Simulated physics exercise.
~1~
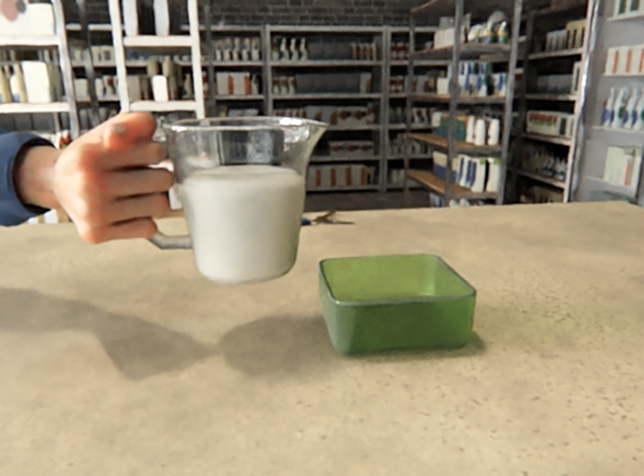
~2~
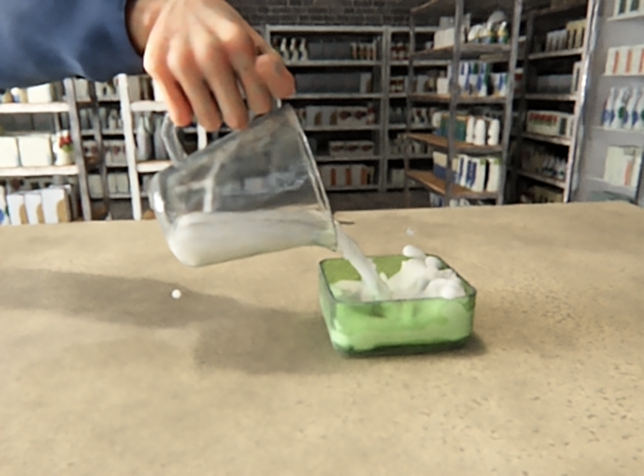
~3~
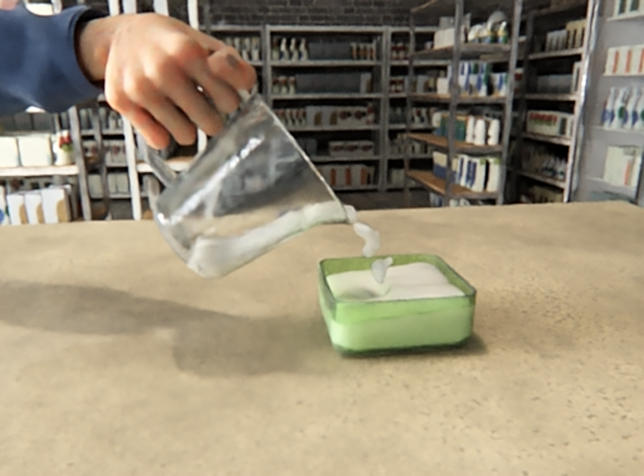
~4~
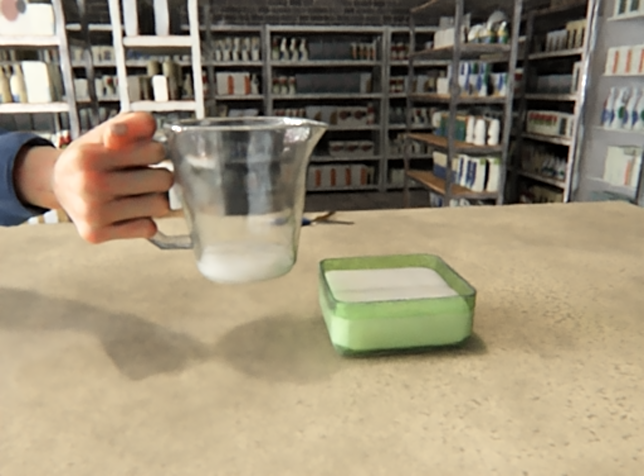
A hand holding a clear measuring jug of white milk tips it to the right and pours into an empty green tub on the counter, then levels the jug again, leaving the tub nearly full and a little milk in the jug.
